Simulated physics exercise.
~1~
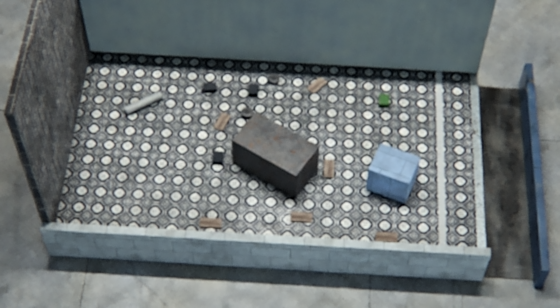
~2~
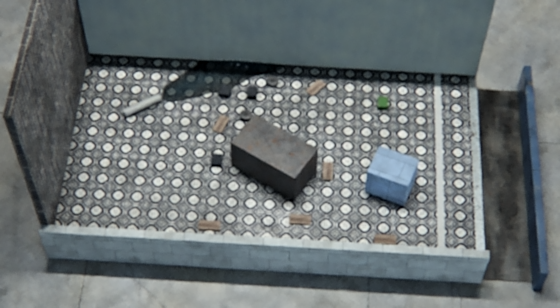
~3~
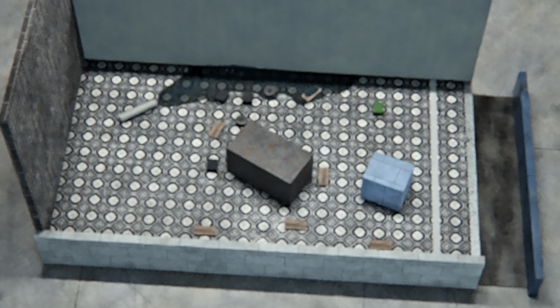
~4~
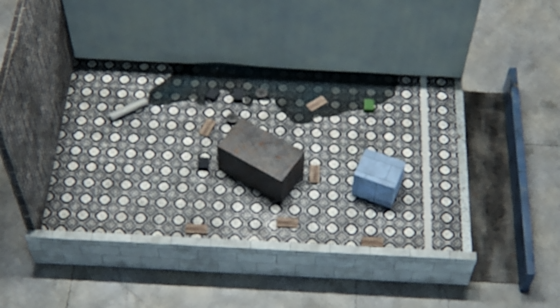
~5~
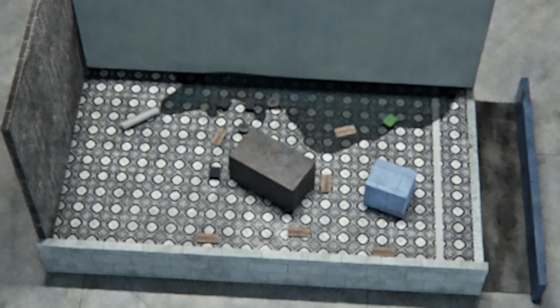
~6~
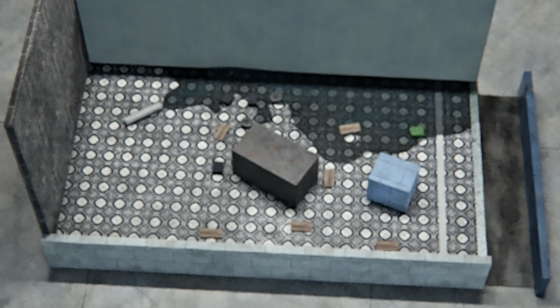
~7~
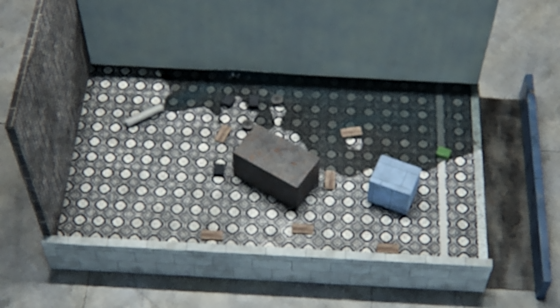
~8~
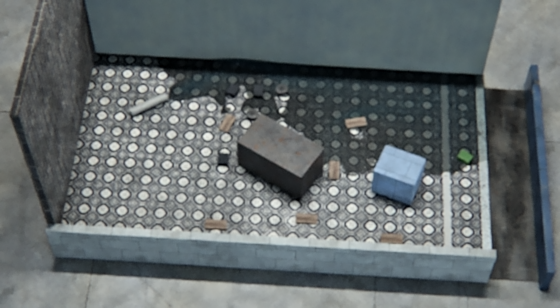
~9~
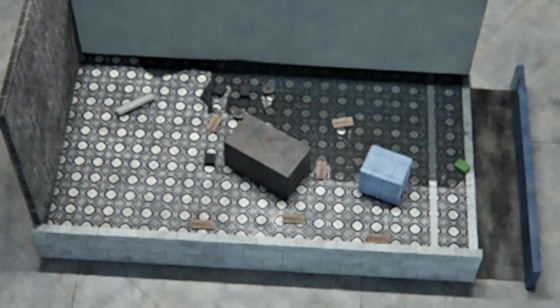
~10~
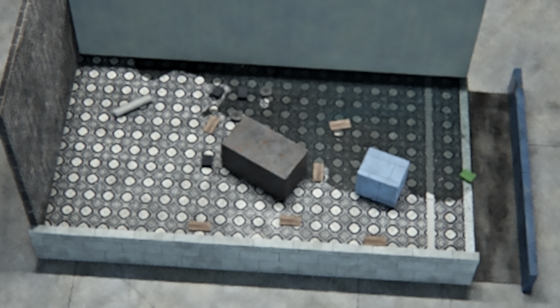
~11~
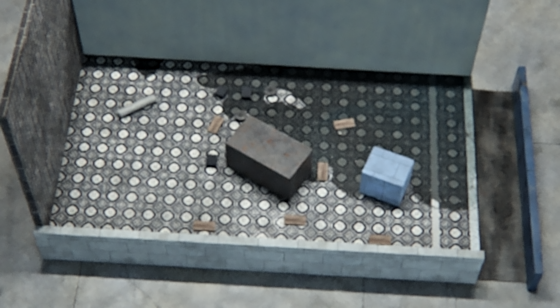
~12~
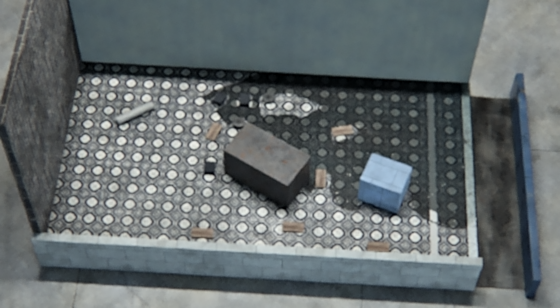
A walled rectangular floor patterned with pale discs is seen from above at a slight sway, with a large dark block near its middle, a smaller blue block to the right, and brown, black and white pieces and a small green one scattered about. Dark water appears along the back wall and spreads to the right, shifting a brown piece near the back a little. The wet area reaches the green piece, which drifts right past the pale stripe, then slips out over the right edge. By the end it is gone, the right side lies dark and wet, and both blocks remain in place.
